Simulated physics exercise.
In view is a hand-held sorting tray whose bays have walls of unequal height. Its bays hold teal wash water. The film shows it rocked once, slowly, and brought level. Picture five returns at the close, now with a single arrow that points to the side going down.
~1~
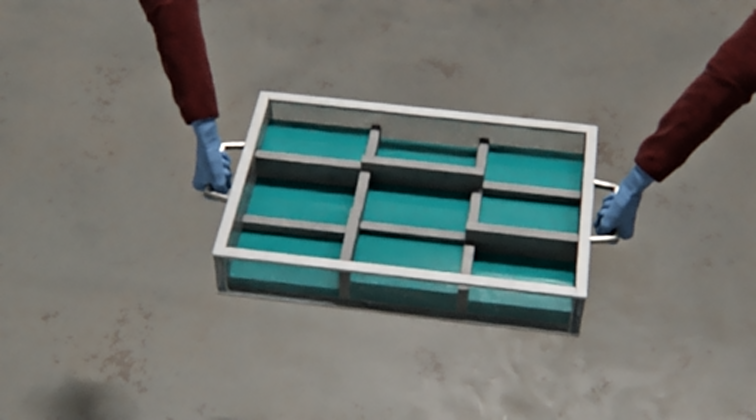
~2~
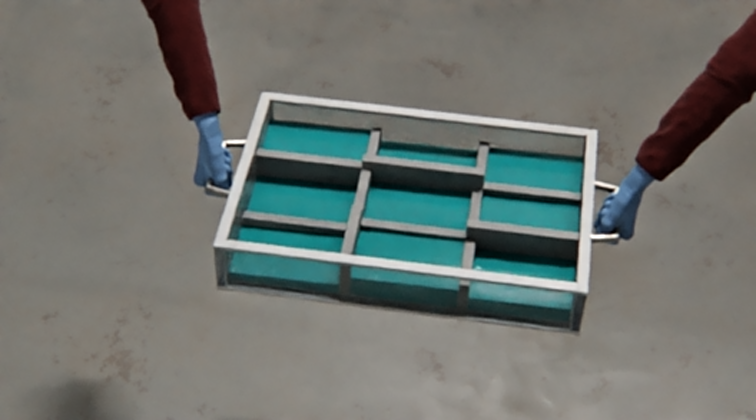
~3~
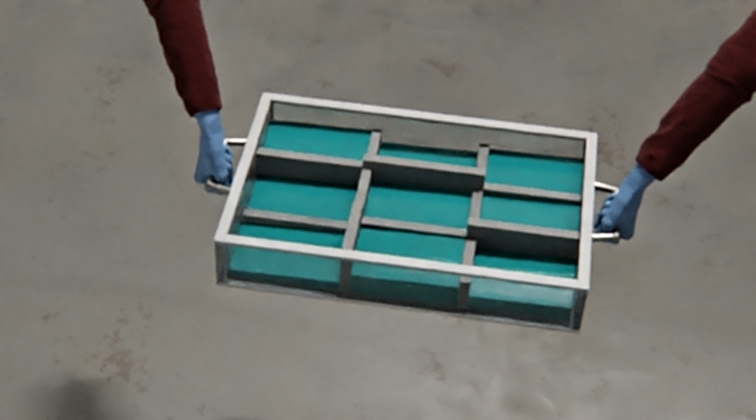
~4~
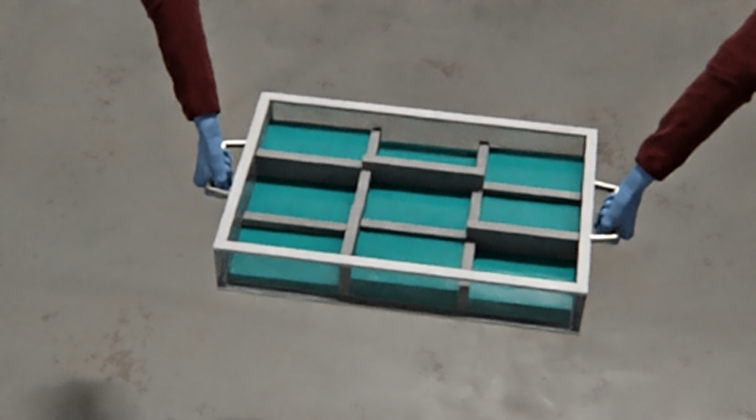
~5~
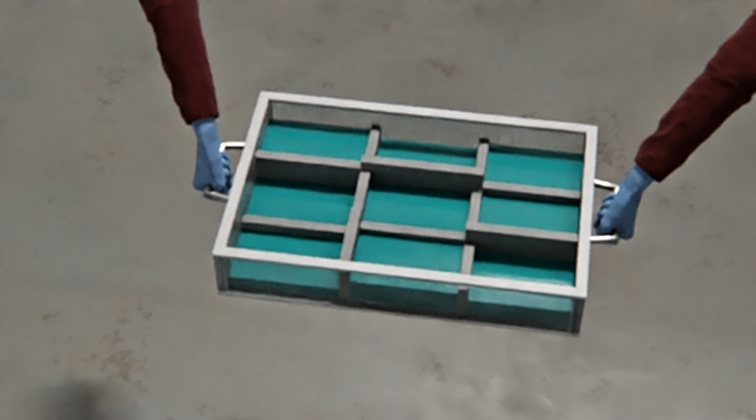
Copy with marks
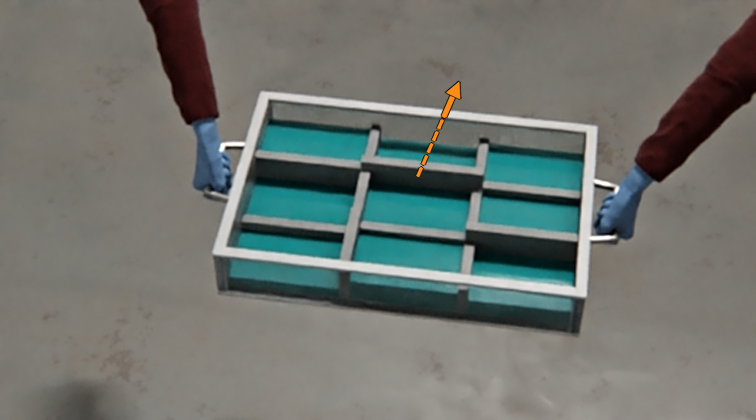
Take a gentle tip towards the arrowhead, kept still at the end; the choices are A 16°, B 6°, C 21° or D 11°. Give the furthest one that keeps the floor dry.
Tilt C just does it.
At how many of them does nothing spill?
All of them.
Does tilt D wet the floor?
No, that is safe.
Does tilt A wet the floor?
No.
The arrow ends at (456, 86).
If A is chosen, nothing spills; the back left bay holds the most.
If B is chosen, nothing spills; the back left bay holds the most.
If C is chosen, nothing spills; the back right bay holds the most.
If D is chosen, nothing spills; the back left bay holds the most.
